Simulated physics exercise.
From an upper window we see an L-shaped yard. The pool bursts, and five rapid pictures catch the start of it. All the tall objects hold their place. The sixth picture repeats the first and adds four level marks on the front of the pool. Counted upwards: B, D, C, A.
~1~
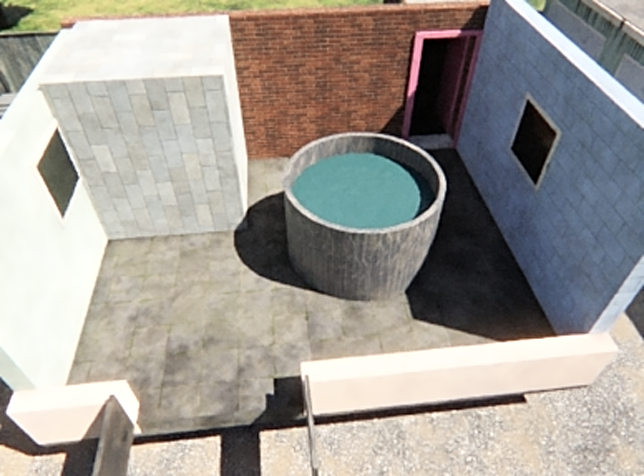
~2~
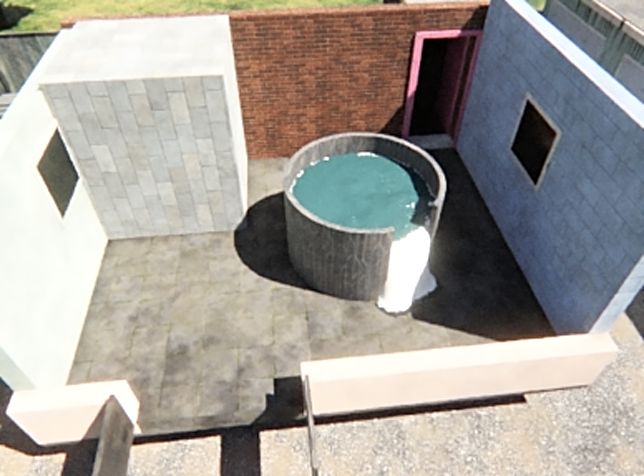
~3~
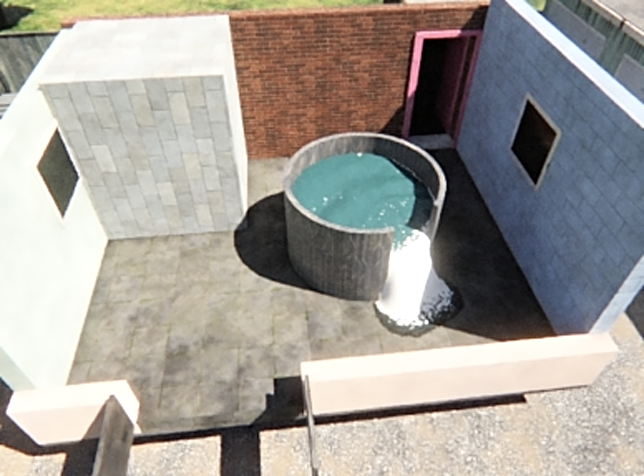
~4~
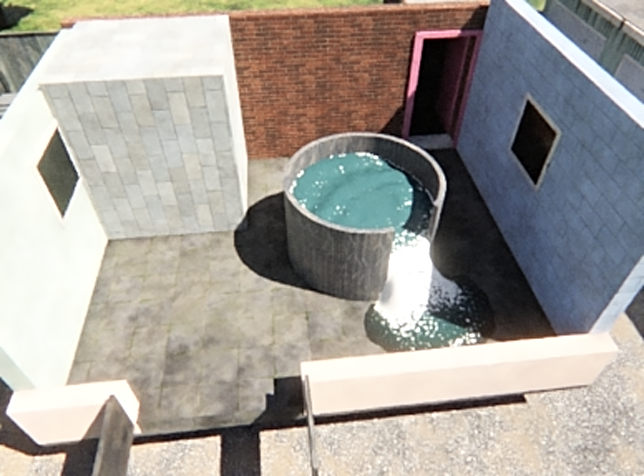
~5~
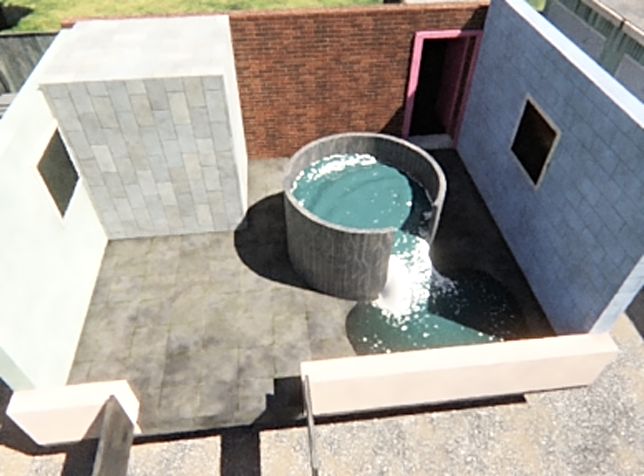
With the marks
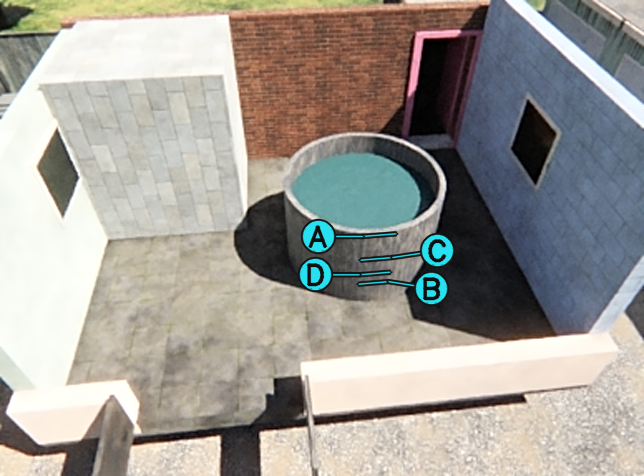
Water sits still in a round grey tank in a walled yard with a brick wall and a pink doorway. Then it pours in a white, foaming stream through a gap in the tank's lower-right side, and a dark, glittering pool spreads across the paving toward the low front wall.
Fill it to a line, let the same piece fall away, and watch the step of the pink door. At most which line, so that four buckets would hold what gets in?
D.
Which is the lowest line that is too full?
The answer is C.
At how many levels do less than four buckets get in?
Two.
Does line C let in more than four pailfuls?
Yes, it does.
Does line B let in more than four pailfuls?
No, that is safe.
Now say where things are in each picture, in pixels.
The first picture shows water in the pool at rest, its middle at (362, 195); foot of the pink doorway at (429, 149); open gate at (214, 369).
In the second picture, 1 % of the ground under water, visible out to (392, 310).
In the third picture, 4 % of the ground under water, visible out to (457, 305).
In the fourth picture, 8 % of the ground under water, visible out to (470, 302).
In the fifth picture, 14 % of the ground under water, visible out to (509, 303).
In cyan, A at (379, 235); B at (373, 282); C at (376, 258); D at (374, 273); from the bottom up B, D, C, A.
Choosing A, dozens of bucketfuls pour in.
Choosing B, nothing gets over.
Choosing C, about 10 bucketfuls get in.
Choosing D, a splash gets over, under a bucket.
